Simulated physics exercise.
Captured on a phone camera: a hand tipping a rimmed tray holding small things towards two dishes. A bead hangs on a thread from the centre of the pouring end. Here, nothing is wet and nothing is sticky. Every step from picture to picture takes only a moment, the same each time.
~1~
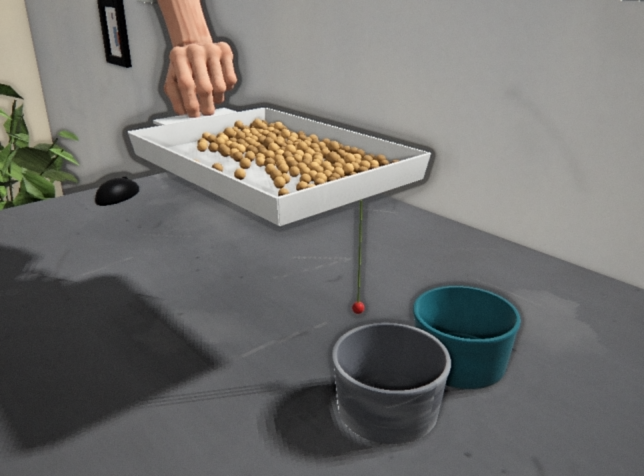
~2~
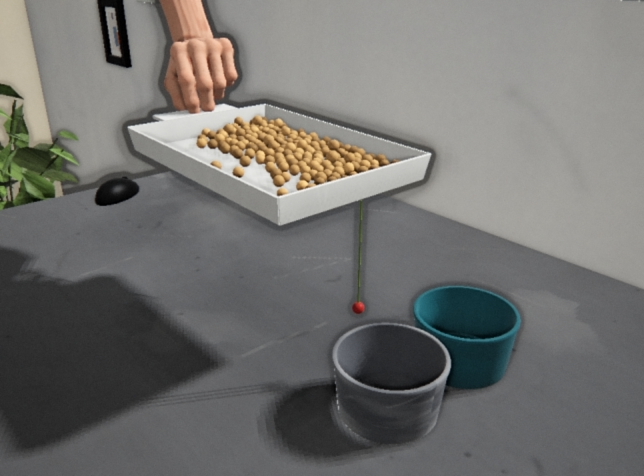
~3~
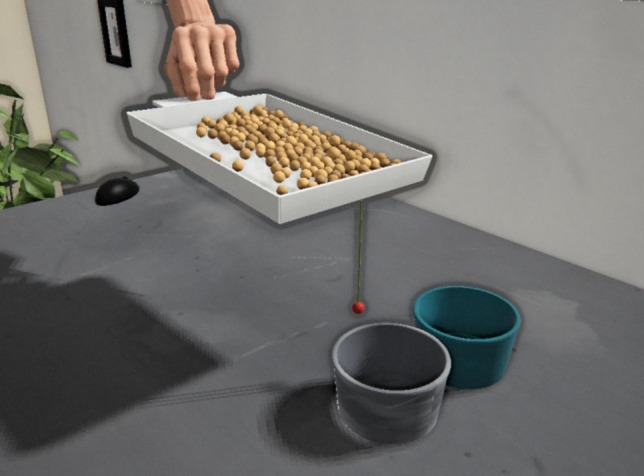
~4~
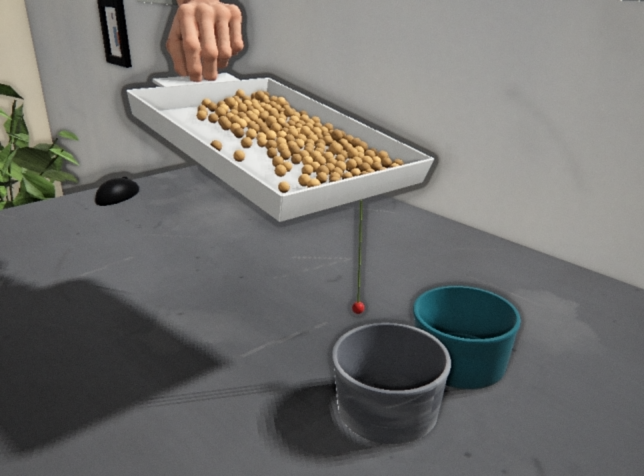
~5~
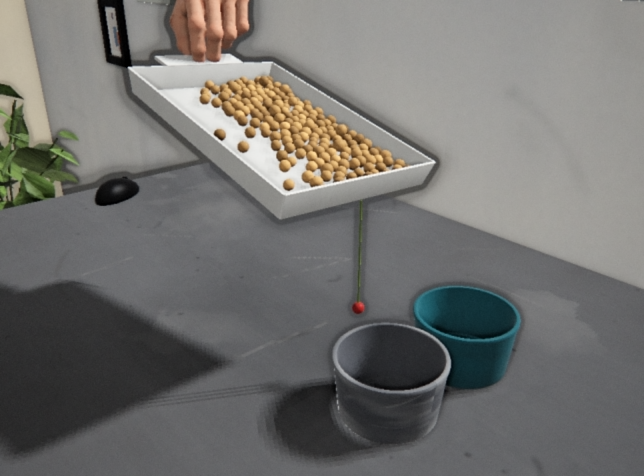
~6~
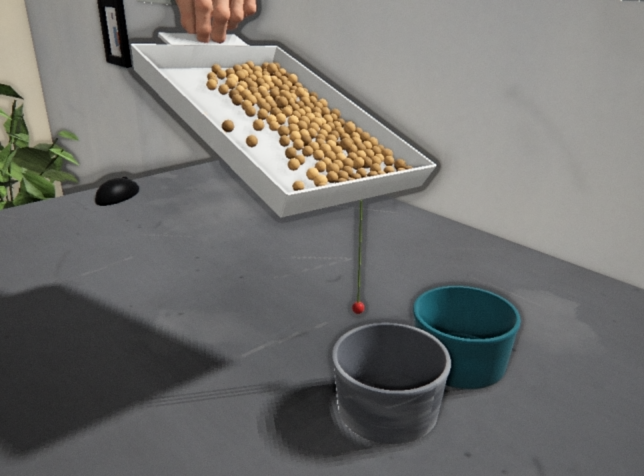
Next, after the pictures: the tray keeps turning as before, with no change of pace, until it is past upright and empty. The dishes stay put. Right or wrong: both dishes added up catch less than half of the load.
Wrong, they catch more than half.
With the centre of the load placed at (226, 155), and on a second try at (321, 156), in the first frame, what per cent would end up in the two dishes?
In turn 90 and 90 in a hundred.
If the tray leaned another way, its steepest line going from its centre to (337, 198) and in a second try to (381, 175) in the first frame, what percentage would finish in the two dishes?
Close to 50 percent first and close to 70 percent second.
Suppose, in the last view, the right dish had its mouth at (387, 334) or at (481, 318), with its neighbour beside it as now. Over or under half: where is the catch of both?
Shy of half, then past half.
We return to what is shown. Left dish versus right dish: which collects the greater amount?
The one you want is the right of the two.
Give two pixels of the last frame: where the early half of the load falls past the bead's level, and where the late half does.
Roughly (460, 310) first, then roughly (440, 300).
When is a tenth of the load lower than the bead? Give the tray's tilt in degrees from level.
About 85°.
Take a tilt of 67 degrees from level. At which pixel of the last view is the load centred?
Close to (379, 139).
Shortly afterwards, tray tipped steeply; all but a few on the tray; only a few in the right dish; only a few in the air.
Next, tray tipped past a quarter turn; a little on the tray; near a quarter in the left dish; near half in the right dish; near a quarter outside both; a little in the air.
Some moments later, tray tipped past a quarter turn; near a quarter in the left dish; near half in the right dish; near a quarter outside both.
In the end, tray tipped past a quarter turn; near a quarter in the left dish; near half in the right dish; near a quarter outside both.
